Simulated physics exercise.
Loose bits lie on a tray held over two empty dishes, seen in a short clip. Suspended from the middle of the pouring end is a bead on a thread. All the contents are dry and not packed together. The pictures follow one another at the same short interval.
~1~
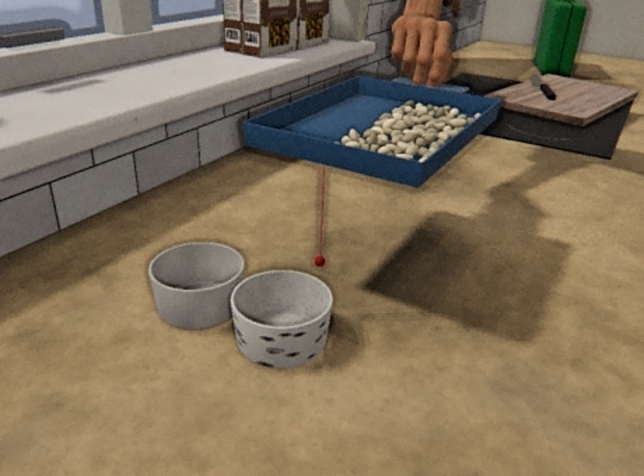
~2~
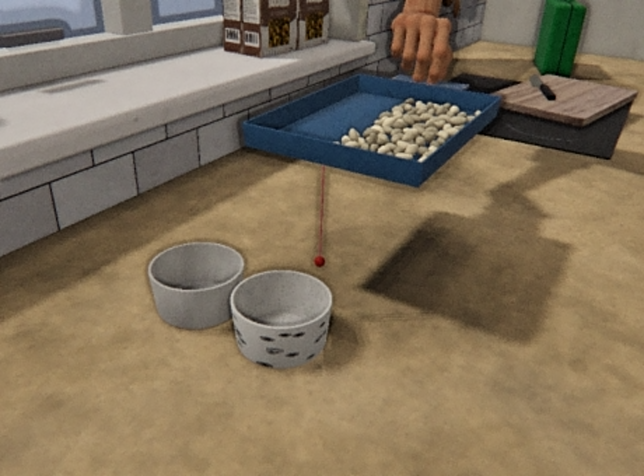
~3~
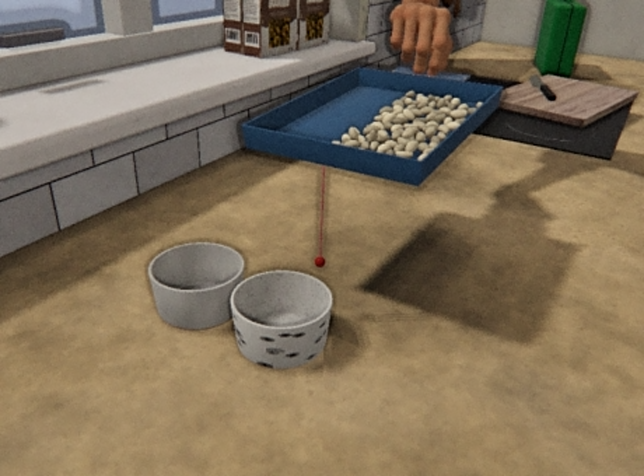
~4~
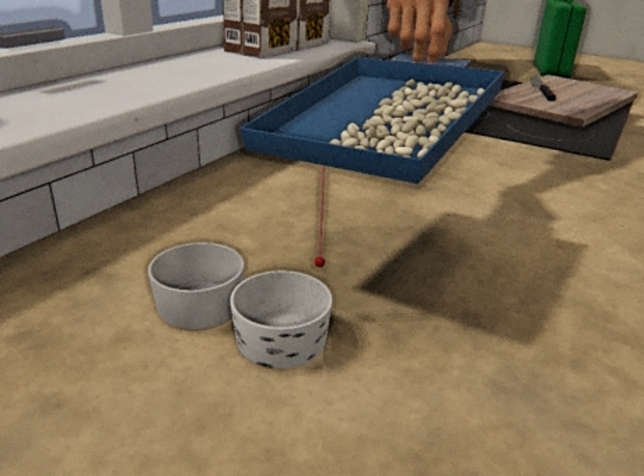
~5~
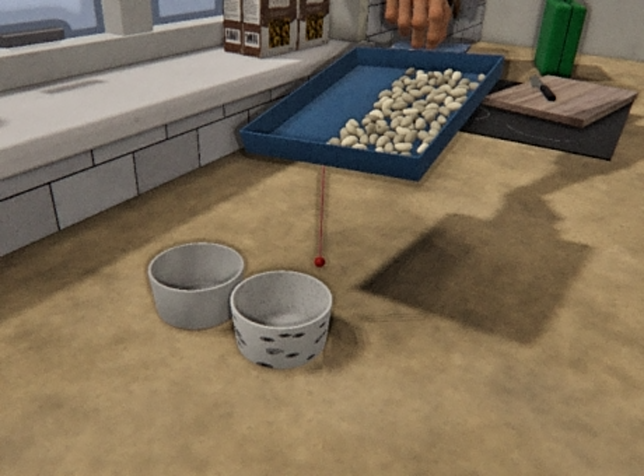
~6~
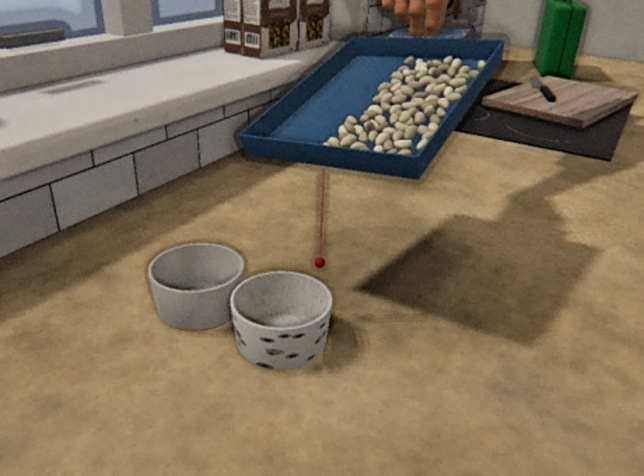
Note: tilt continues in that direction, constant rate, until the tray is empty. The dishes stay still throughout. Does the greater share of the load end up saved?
Yes.
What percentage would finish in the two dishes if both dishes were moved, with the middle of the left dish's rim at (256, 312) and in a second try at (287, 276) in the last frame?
First placement: Some 40 %; second placement: Some 30 %.
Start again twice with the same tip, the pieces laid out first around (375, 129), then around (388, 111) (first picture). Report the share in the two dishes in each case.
First some 70, then 70 per cent.
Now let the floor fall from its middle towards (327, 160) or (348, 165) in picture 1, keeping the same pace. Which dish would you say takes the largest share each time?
For the first slope the righthand dish, for the second the righthand dish.
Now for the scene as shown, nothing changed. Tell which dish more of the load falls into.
The one to the right.
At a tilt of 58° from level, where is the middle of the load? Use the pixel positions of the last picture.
I'd put the middle close to (319, 123).
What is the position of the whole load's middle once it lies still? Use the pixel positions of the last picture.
(253, 321).
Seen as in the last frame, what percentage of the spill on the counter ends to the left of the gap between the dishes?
About 30 per cent.
Soon after the last picture, tray tipped steeply; all on the tray.
A little later, tray tipped right over; nearly all on the tray; a stray few in the right dish; a small part in the left dish.
Later still, tray tipped past a quarter turn; about half in the right dish; about a quarter in the left dish; about a third outside both.
At rest, tray tipped past a quarter turn; about half in the right dish; about a quarter in the left dish; about a third outside both.
